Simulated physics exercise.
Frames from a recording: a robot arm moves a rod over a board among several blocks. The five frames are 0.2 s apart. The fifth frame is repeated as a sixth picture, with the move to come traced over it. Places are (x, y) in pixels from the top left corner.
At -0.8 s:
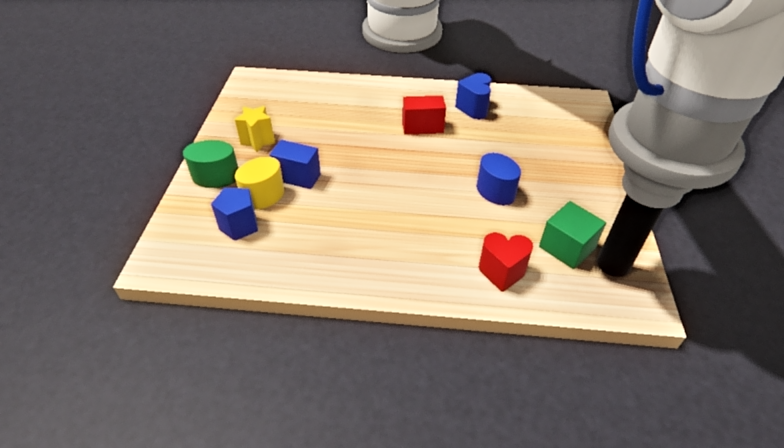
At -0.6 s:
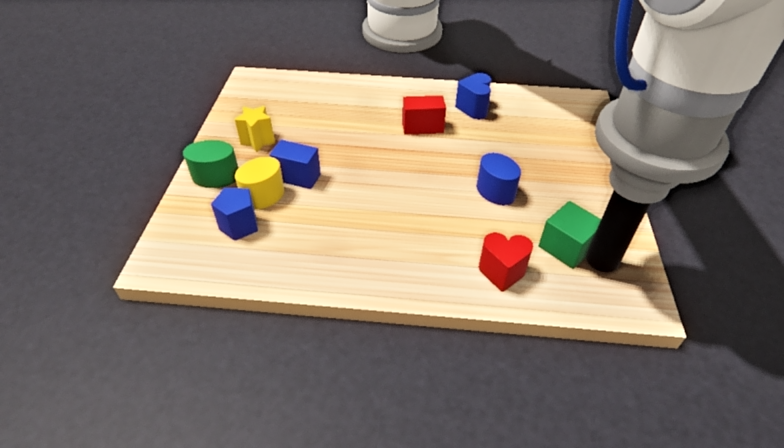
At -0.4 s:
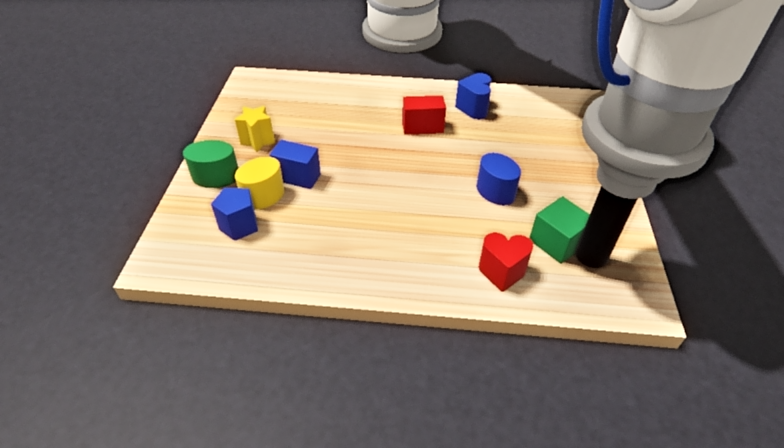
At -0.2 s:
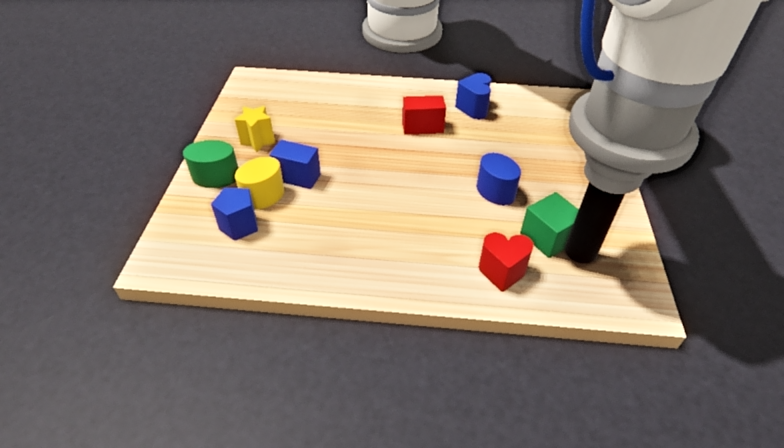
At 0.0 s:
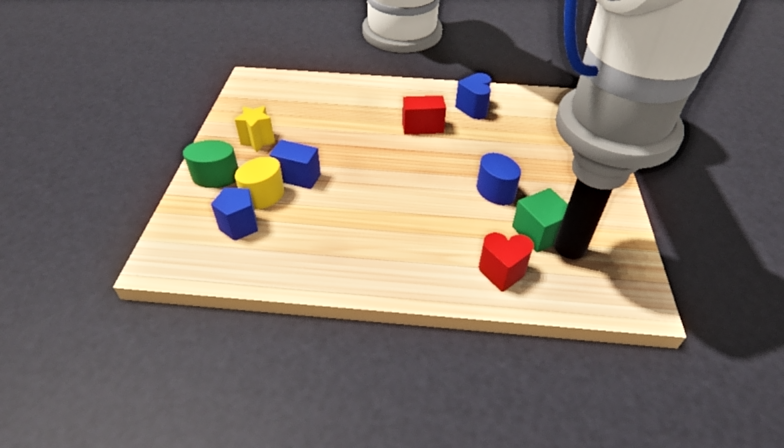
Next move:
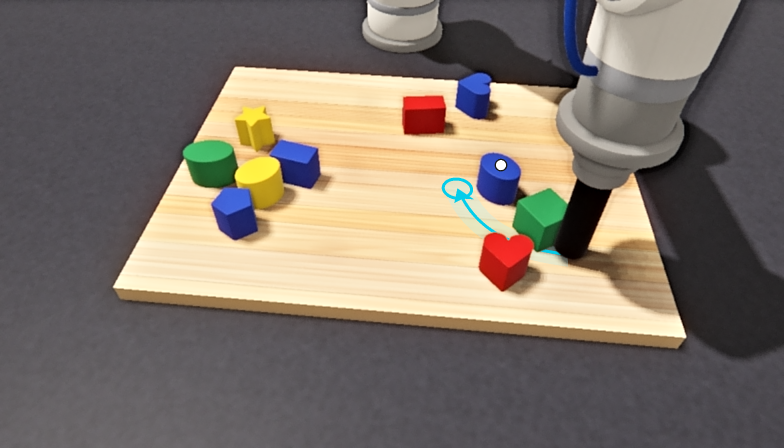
In the video, a robot arm with a black rod moves left and slightly up over a wooden board of colored blocks, nudging the green block a short way up and left, near the blue cylinder and red heart.
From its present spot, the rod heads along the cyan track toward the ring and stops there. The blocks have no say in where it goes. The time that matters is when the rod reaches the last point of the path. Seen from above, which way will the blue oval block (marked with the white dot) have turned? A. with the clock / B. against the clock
I'll go with B - against the clock.
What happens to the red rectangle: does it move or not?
If the rod follows that path, the red rectangle stays in its place.
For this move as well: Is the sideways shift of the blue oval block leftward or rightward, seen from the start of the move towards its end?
It is pushed towards the right-hand side.
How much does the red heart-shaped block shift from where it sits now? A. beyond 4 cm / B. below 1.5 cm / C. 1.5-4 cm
That would be B.
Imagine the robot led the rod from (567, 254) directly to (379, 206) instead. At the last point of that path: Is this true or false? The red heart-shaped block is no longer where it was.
That is false.
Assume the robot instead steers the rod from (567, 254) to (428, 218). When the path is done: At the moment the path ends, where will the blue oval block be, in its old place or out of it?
It ends up somewhere else.
The line goes from (567, 254) over (517, 243) and (478, 219) to (457, 189); the dot is on the blue oval block.
The first path, step by step. One third of the way, rod (518, 236); blue oval block (499, 161); green square (522, 191), turned 40° clockwise.
Two thirds of the way, rod (478, 211); blue oval block (500, 150), turned 25° anticlockwise; green square (513, 180), turned 75° clockwise.
At the end, rod (458, 182); red rectangle unmoved; blue oval block (500, 150), turned 25° anticlockwise; red heart-shaped block unmoved; green square (513, 179), turned 85° clockwise.
